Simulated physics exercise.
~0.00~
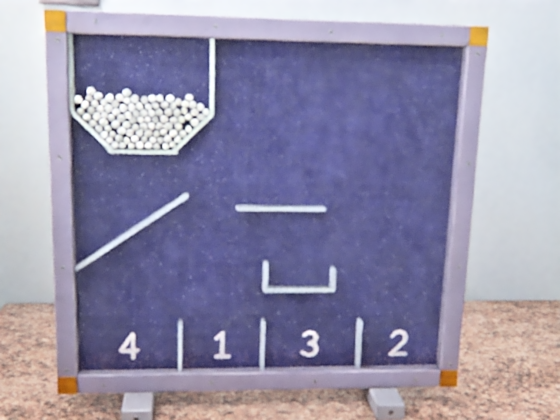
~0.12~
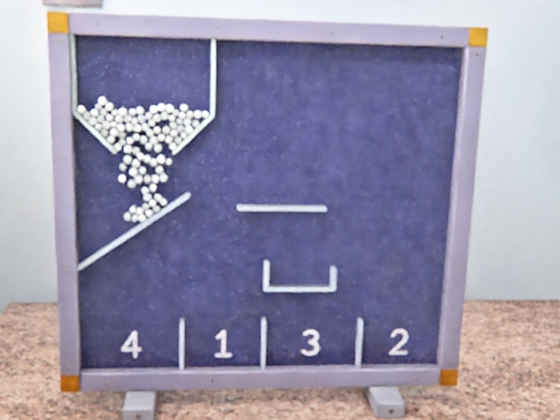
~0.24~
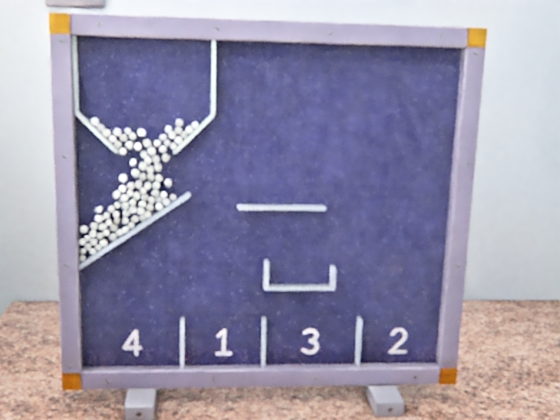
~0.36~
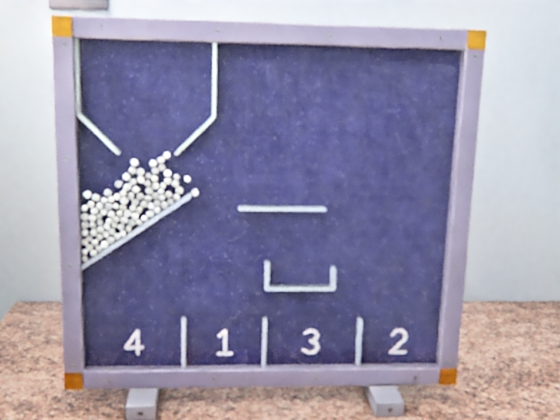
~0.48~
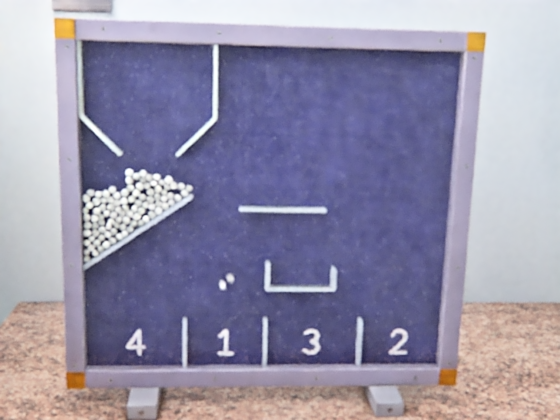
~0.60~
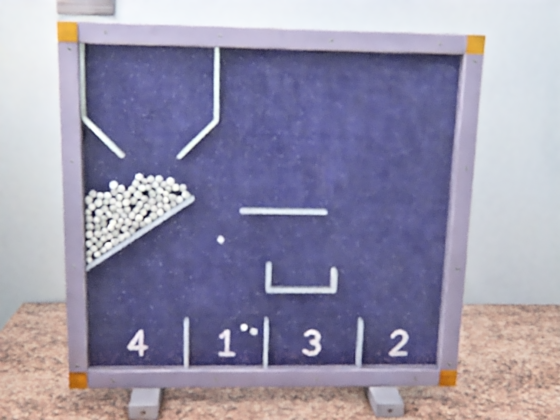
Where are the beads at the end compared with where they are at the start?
At the start the beads all sit in the hopper at the upper left. By the end they are lower down, with most heaped on the slanted ledge beneath the hopper and a few farther down to the right, in or above the bin marked one.
